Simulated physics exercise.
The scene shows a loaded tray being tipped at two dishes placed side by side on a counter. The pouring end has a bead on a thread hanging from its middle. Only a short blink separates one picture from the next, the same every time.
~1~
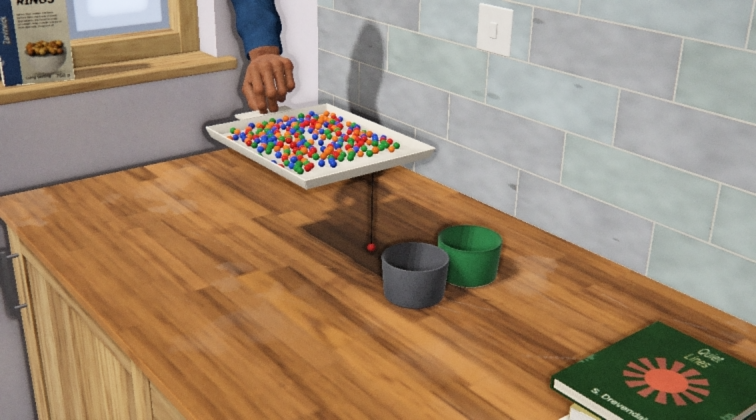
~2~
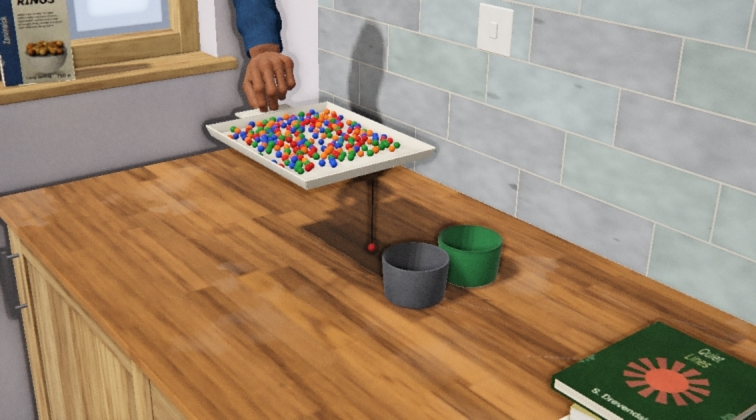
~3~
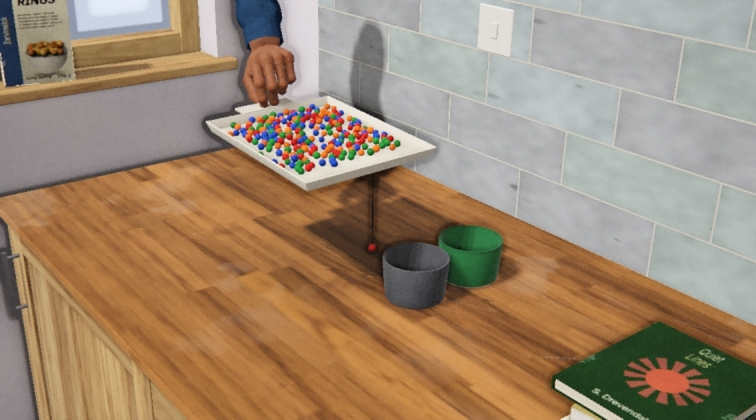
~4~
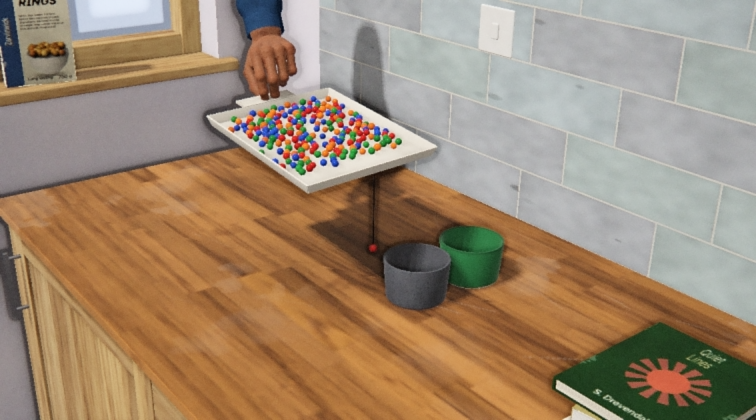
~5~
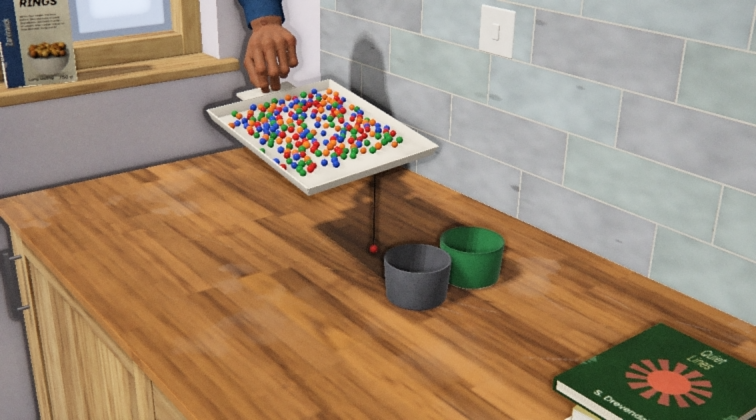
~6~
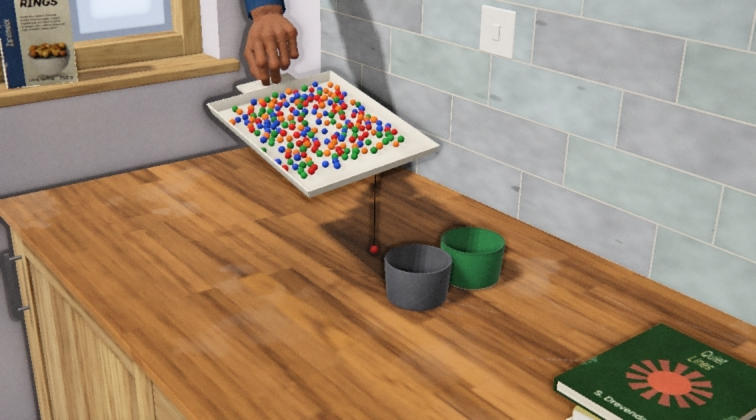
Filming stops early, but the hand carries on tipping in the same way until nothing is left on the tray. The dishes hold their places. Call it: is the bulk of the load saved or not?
The bulk is not saved.
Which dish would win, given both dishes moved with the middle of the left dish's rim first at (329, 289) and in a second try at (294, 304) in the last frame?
Try 1: The dish at left; try 2: The dish at right.
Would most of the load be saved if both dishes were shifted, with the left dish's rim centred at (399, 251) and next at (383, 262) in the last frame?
For the two tries in order: Not as much as half, not as much as half.
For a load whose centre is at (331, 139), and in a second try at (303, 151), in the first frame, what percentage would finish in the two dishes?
It comes to about 0 per cent the first time and about 0 per cent the second.
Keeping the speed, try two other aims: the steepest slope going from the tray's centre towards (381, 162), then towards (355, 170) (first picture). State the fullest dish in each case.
I'd say the one to the left first, then the one to the left.
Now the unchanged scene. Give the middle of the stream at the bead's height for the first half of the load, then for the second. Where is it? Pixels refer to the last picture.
Starting near (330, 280), moving on to near (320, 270).
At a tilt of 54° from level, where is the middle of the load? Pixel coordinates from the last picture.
Somewhere about (332, 192).
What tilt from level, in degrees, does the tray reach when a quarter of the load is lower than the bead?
I'd say close to 50 degrees.
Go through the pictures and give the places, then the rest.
Corners of the pouring end near (306, 178) and (430, 148), level; middle of the load near (315, 137), round plastic beads; left dish near (436, 285); right dish near (491, 265); bead on its thread near (371, 247), in the first frame.
Corners of the pouring end near (307, 179) and (430, 147), level; middle of the load near (315, 136), in the second frame.
Corners of the pouring end near (307, 180) and (431, 147), tipped barely, lowest at the left corner; middle of the load near (316, 133), in the third frame.
Corners of the pouring end near (308, 183) and (432, 146), tipped a little, lowest at the left corner; middle of the load near (317, 129), in the fourth frame.
Corners of the pouring end near (309, 185) and (433, 145), tipped a little, lowest at the left corner; middle of the load near (318, 125), in the fifth frame.
Corners of the pouring end near (310, 188) and (433, 144), tipped a little, lowest at the left corner; middle of the load near (319, 122), near a third on the move; left dish near (439, 287); right dish near (494, 267), in the sixth frame.
Shortly afterwards, tray tipped steeply; near two thirds on the tray; near a third outside both; a little in the air.
Next, tray tipped right over; only a few on the tray; all but a few outside both; only a few in the air.
Some moments later, tray tipped past a quarter turn; the whole lot outside both.
In the end, tray tipped past a quarter turn; none at all in the left dish; none at all in the right dish; the whole lot outside both.
